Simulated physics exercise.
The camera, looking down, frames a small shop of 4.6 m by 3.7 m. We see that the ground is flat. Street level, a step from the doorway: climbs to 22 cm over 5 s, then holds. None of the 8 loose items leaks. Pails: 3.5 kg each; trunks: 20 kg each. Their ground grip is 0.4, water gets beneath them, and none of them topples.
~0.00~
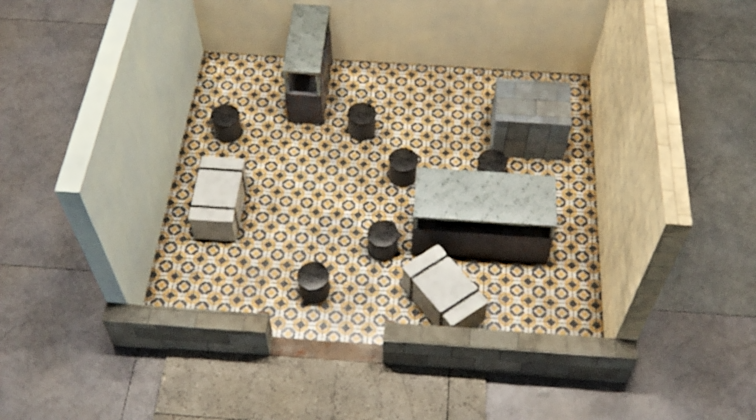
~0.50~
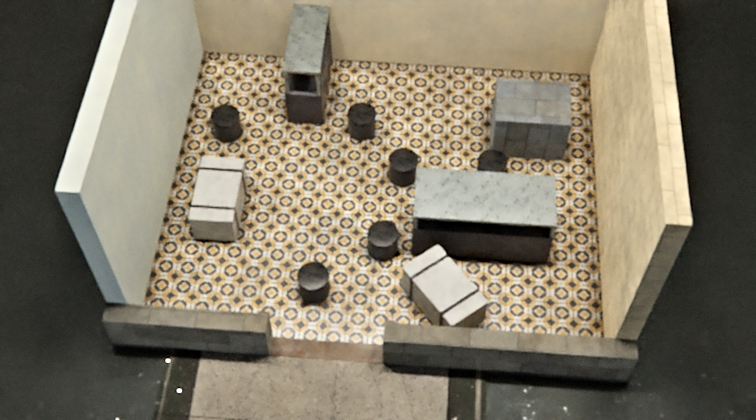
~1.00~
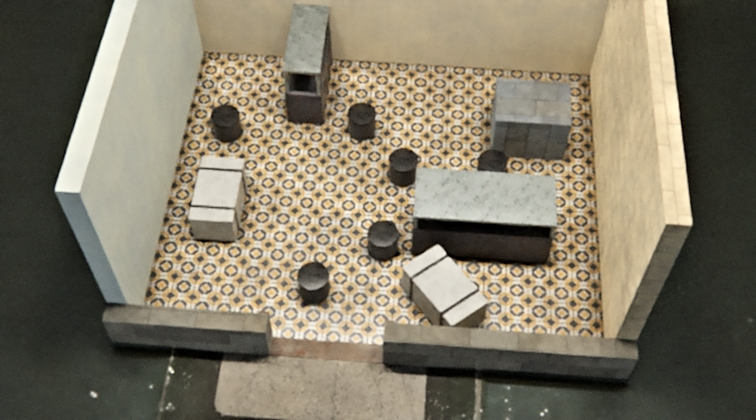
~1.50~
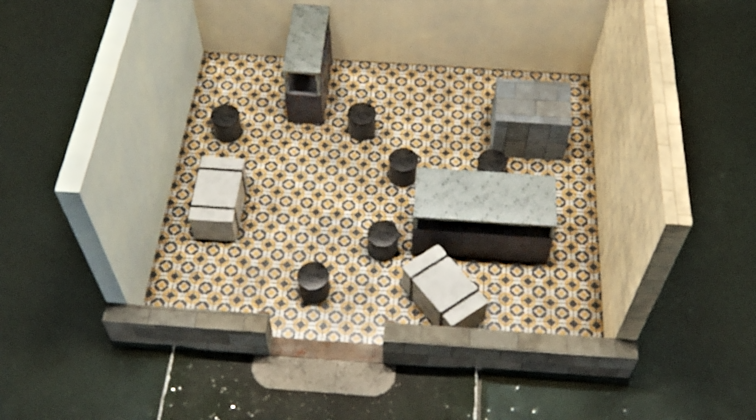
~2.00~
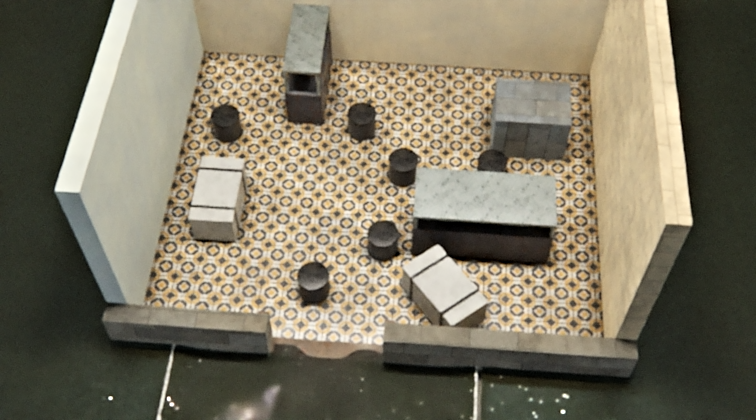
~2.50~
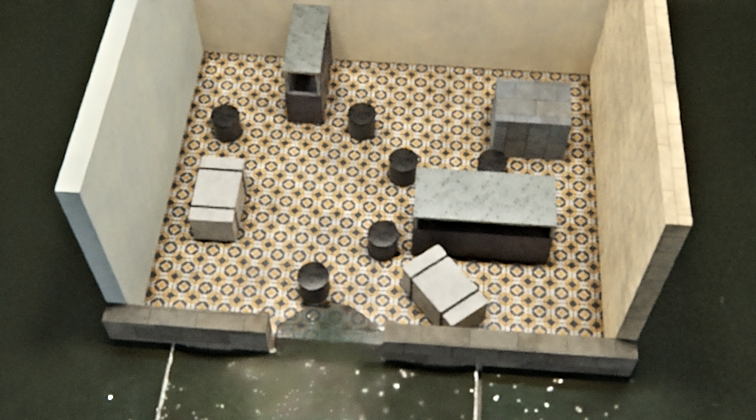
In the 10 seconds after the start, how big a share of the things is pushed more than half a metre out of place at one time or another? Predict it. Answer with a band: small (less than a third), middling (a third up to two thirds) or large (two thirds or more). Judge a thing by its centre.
Middling.
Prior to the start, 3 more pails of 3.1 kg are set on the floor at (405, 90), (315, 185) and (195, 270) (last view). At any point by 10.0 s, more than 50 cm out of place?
Note, in order of listing: Crosses the threshold, crosses the threshold, stays below the threshold.
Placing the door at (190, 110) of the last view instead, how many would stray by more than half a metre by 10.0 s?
Count: 6.
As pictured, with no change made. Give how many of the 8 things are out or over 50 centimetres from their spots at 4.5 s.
By then the count is 2.
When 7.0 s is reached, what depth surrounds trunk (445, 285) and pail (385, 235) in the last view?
Depth approx. 4 cm / 9 cm.
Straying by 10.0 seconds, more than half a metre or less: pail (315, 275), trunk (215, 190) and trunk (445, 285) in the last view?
First farther, then not as far, then not as far.
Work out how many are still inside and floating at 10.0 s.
I'd say 5 of them.
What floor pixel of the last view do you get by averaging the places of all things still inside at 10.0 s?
I'd put it close to (416, 170) in the last view.
After 3.5 s 0 of 8 are over 50 cm from their spots; 0 afloat.
After 4.5 s 2 of 8 are over 50 cm from their spots; 0 afloat.
After 7.0 s 4 of 8 are over 50 cm from their spots; 2 afloat.
After 10.0 s 4 of 8 are over 50 cm from their spots, and 4 have been at some point; 5 afloat.
